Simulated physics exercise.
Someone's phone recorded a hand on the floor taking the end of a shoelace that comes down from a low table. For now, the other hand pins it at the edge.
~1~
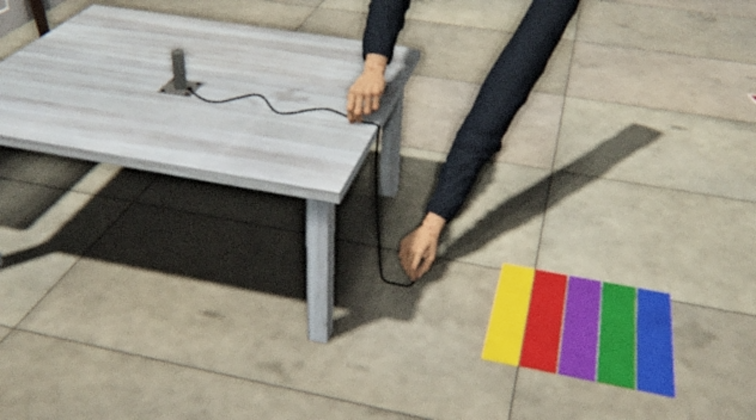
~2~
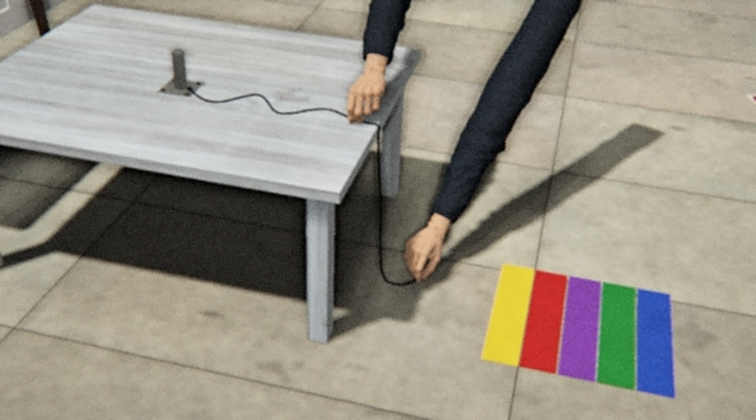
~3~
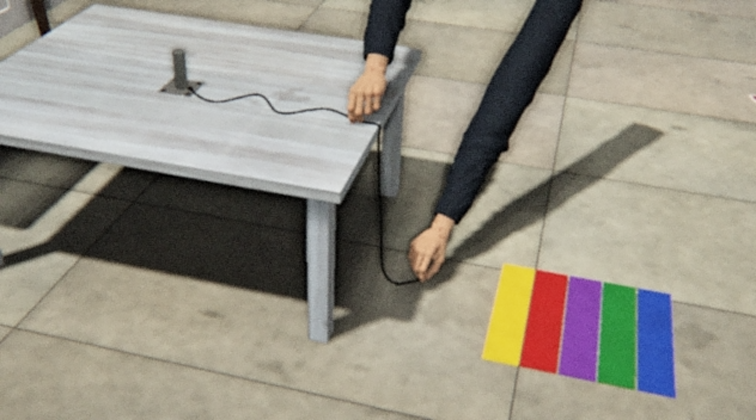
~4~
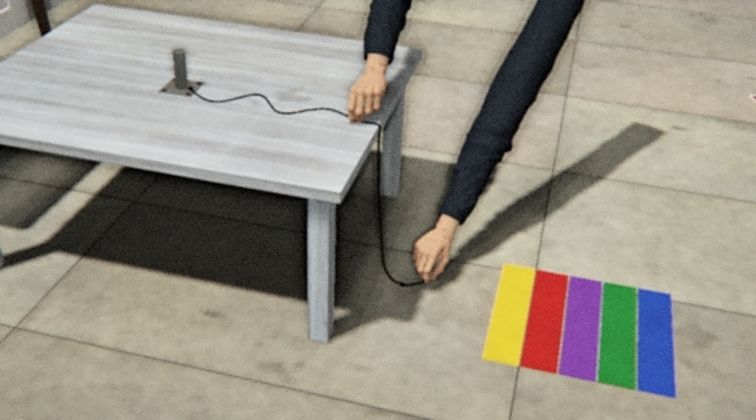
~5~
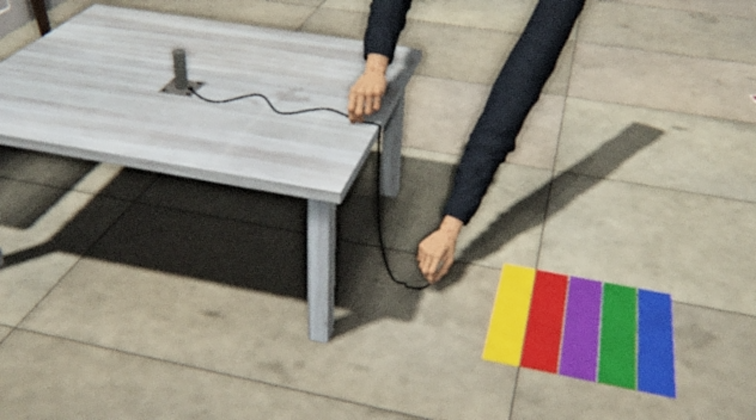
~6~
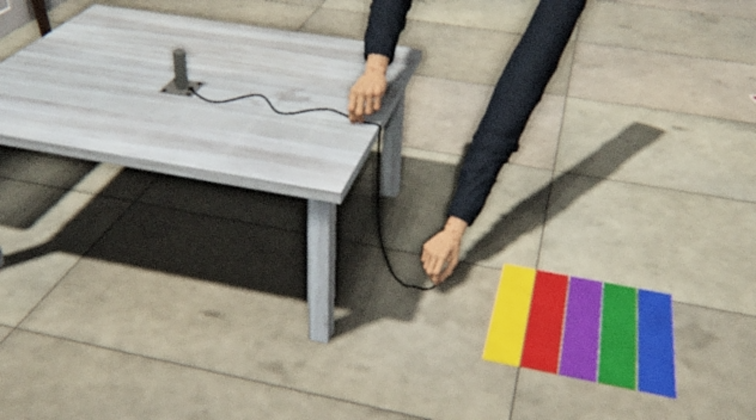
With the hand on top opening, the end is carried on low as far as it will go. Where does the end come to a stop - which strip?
On the purple strip.
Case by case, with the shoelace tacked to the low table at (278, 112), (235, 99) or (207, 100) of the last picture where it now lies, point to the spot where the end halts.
Try one gives (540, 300), try two (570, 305), and try three (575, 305).
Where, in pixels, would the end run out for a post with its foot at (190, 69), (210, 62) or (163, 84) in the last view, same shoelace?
In that order: (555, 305), (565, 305) and (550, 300).
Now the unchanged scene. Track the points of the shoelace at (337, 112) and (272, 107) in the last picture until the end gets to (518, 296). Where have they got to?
The first ends at (371, 123) and the second at (299, 109).
Early on, end near (519, 296); over yellow.
Midway, end near (559, 303); over red.
At the end of the slack, end near (582, 308); over purple. The purple one.
